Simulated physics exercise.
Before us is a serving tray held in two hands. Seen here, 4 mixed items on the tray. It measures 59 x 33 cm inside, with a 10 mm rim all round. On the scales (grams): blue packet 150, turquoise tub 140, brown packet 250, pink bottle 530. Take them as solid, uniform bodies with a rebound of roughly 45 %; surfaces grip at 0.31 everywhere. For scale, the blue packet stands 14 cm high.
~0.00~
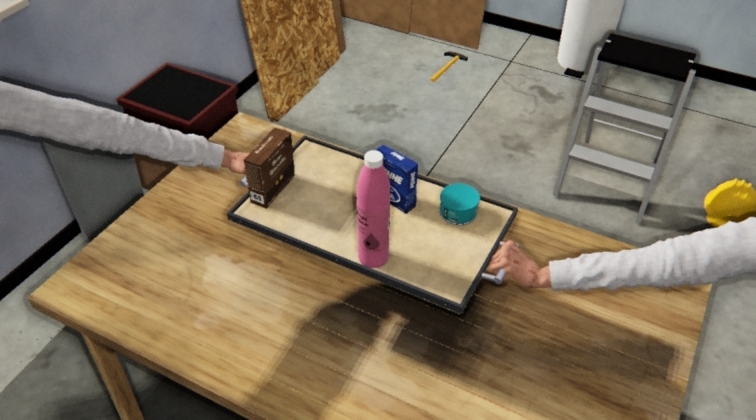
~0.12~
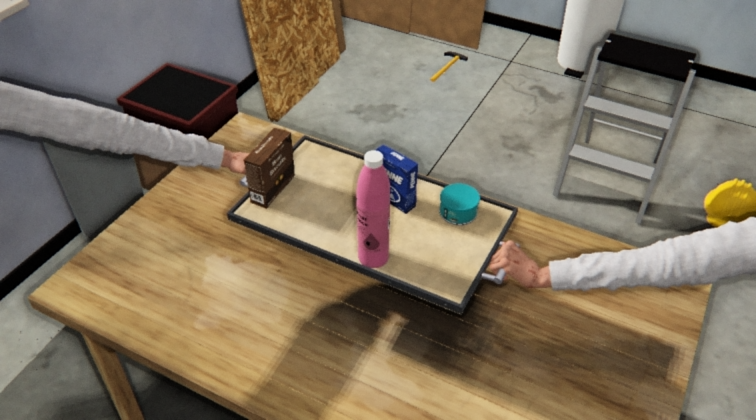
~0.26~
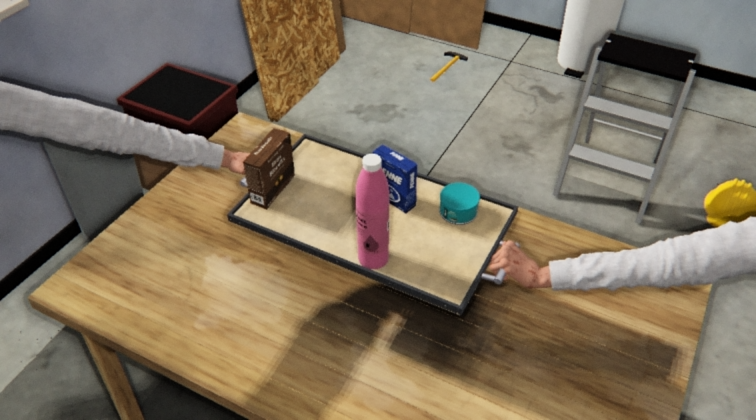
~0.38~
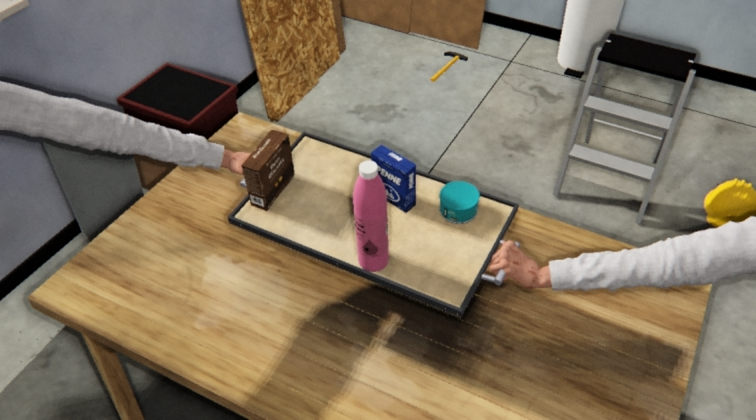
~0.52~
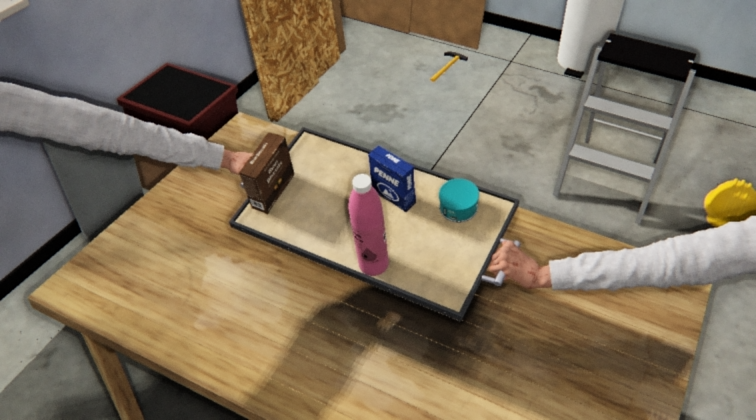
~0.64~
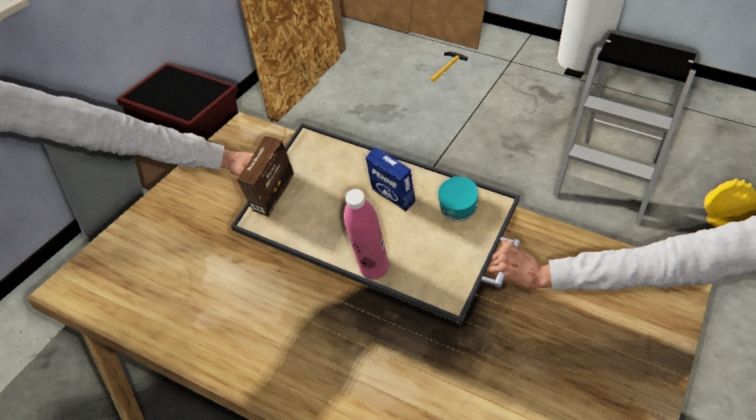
Serving tray tilting gradually toward the near edge in two hands above a wooden table, carrying a pink bottle, two packets and a tub.
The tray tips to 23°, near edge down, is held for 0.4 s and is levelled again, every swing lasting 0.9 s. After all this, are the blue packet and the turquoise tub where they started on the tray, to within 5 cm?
The blue packet gets shifted; the turquoise tub gets shifted.
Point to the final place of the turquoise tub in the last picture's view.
At about (420, 265).
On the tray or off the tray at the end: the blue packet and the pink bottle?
The blue packet finishes off the tray; the pink bottle ends off the tray.
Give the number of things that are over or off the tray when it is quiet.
2 of them.
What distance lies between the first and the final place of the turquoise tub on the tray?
About 22 cm.
After 1.04 s, tray at 23°, near edge down; pink bottle now off the tray; blue packet on its side near (366, 218); turquoise tub moved 4 cm near (450, 213).
After 1.34 s, tray at 23°, near edge down; blue packet now off the tray; turquoise tub moved 18 cm near (426, 264); brown packet moved 5 cm.
After 1.54 s, tray at 22°, near edge down; turquoise tub moved 22 cm near (419, 278); brown packet moved 5 cm.
After 1.94 s, tray at 7°, near edge down; turquoise tub moved 22 cm near (419, 270); brown packet moved 5 cm.
In the end (2.8 s), off the tray, blue packet and pink bottle; not toppled but over 5 cm from the start, turquoise tub and brown packet. At the end, from the last picture's camera, blue packet near (291, 404), turquoise tub near (420, 265).
